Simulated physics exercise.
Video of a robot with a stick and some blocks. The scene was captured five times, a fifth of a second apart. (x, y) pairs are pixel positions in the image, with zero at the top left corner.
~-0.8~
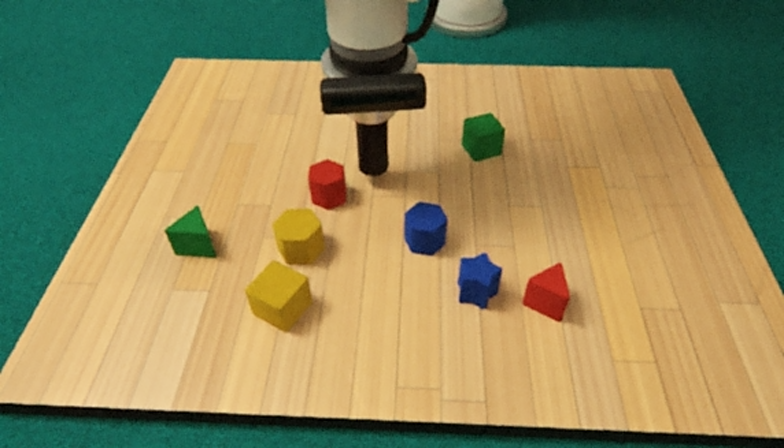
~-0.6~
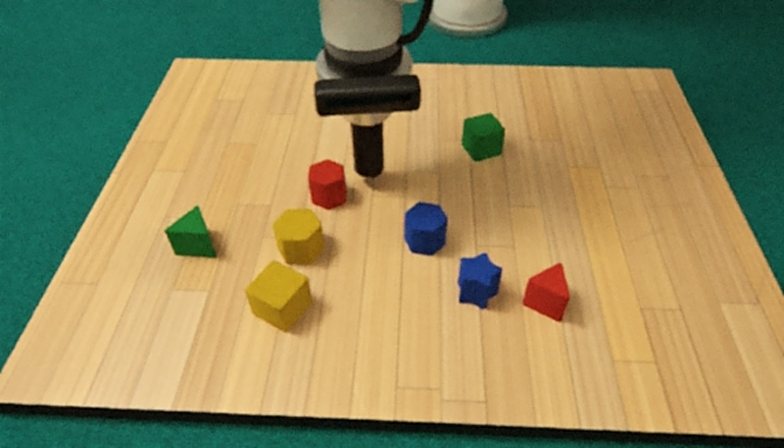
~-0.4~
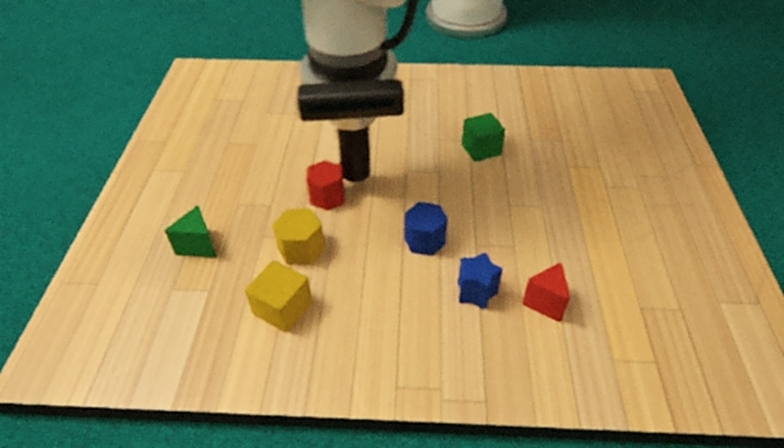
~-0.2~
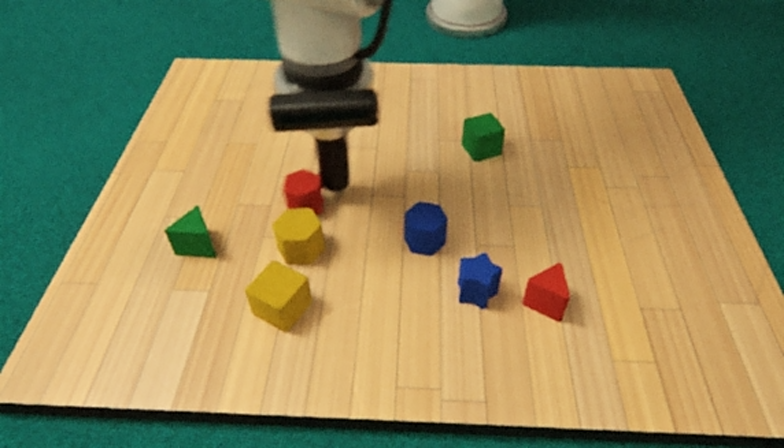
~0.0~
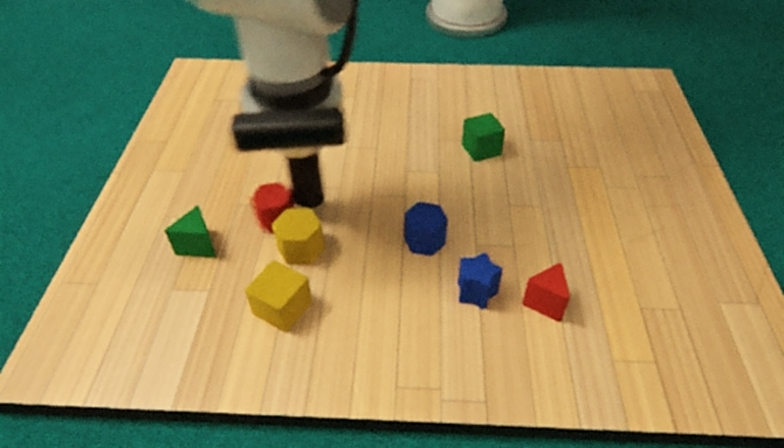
The robot's black stick moves left and pushes the red six-sided block past the yellow one.
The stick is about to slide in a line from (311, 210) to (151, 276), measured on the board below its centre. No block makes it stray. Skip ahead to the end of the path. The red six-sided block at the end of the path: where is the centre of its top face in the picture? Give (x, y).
It will likely be found at (177, 208).
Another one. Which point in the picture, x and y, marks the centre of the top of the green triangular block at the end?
I'd expect the centre of its top face to be at (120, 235).
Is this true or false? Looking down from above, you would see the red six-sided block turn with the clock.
Answer: True.
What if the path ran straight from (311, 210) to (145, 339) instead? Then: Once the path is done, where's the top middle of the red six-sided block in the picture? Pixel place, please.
Its top middle will sit at (229, 206).
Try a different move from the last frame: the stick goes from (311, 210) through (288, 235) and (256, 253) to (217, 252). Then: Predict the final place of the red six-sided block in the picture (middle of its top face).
The middle of its upper face should be somewhere near (227, 201).
What follows on the original path. One third of the way, stick at (256, 218); red six-sided block at (217, 205), turned 40° clockwise.
Two thirds of the way, stick at (202, 240); green triangular block at (154, 230), turned 35° anticlockwise; red six-sided block at (179, 207), turned 85° clockwise.
At the end, stick at (144, 264); green triangular block at (120, 235), turned 50° clockwise; red six-sided block at (177, 208), turned 95° clockwise; yellow six-sided block still.
